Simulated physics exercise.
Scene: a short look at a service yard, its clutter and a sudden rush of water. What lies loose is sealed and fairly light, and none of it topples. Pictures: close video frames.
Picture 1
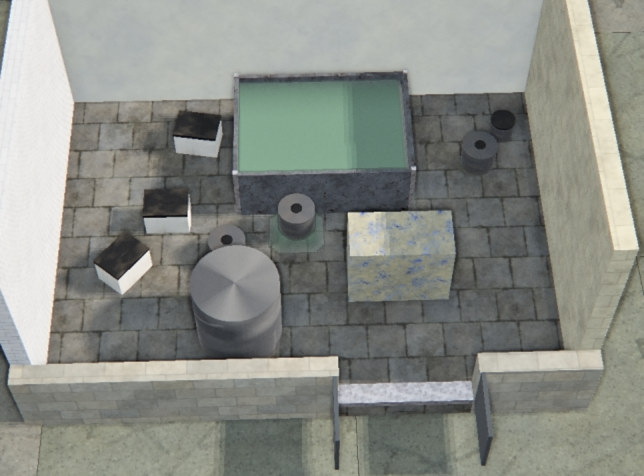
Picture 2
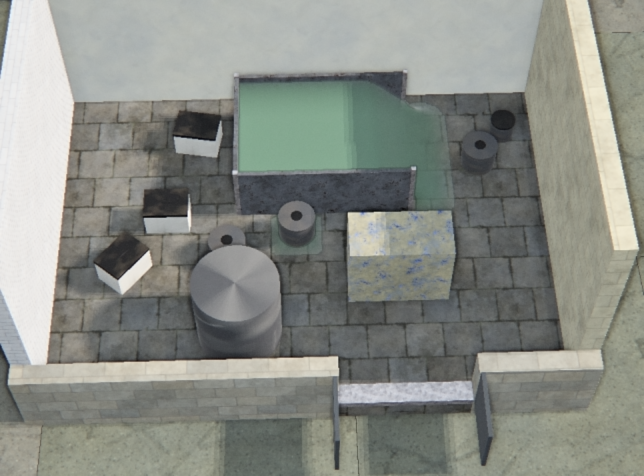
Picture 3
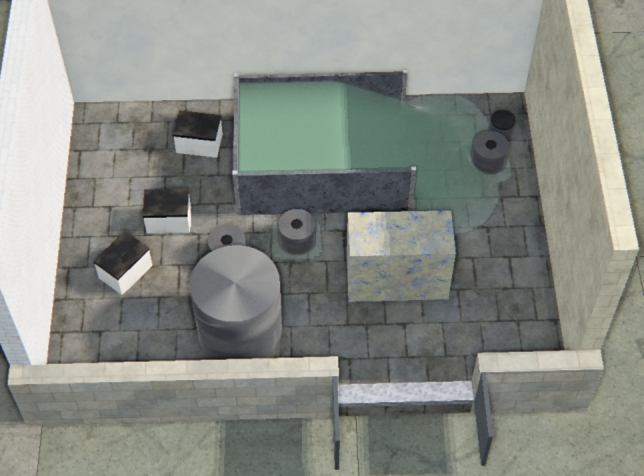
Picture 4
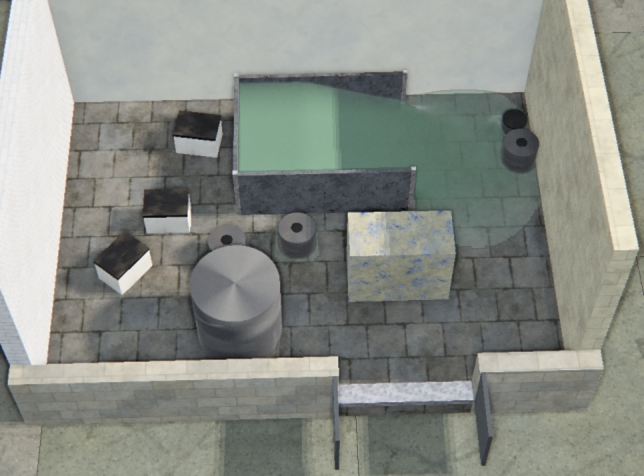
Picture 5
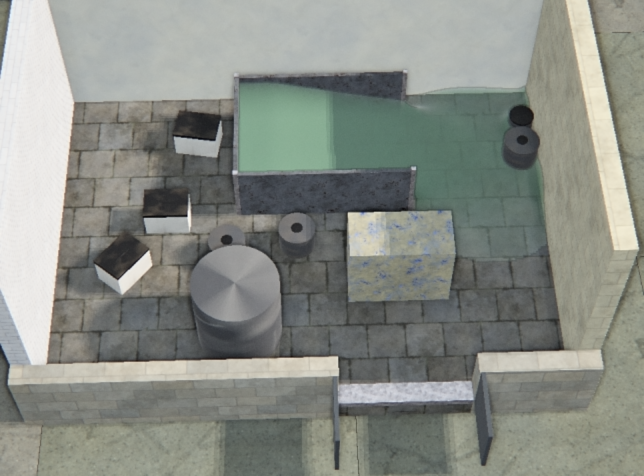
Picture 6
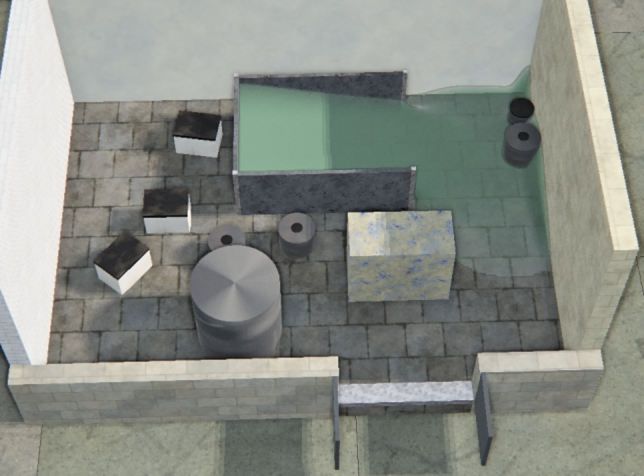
Walled service yard with green water rushing from the open right end of a tank, pushing a grey tub toward the wall.
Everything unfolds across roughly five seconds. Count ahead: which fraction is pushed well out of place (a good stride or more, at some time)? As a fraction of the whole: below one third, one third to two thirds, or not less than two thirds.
Mid band.
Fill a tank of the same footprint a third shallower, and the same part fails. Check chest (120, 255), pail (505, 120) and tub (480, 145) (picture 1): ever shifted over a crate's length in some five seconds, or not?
In that order: Not that far, yes, yes.
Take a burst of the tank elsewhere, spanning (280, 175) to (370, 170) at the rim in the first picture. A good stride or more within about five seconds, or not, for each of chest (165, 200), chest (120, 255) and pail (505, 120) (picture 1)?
The first: Fell short; the second: Went past that; the third: Went past that.
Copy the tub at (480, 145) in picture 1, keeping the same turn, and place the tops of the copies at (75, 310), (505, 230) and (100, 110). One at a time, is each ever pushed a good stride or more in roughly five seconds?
In sequence: Hardly budges; knocked well away; knocked well away.
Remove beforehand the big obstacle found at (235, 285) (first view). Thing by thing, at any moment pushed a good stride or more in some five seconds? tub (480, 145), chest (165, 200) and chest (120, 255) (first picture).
In sequence: Did travel that far, next did not travel far, finally did not travel far.
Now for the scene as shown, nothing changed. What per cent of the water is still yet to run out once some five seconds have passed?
Roughly 86 percent.
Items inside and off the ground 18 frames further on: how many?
Number: 2.
A moment on, 0 of 8 are well off their spots; 2 afloat.
Next, 2 of 8 are well off their spots; 2 afloat.
Later, 2 of 8 are well off their spots; 2 afloat.
In the end, 3 of 8 are well off their spots, and 3 have been at some point; 2 afloat.
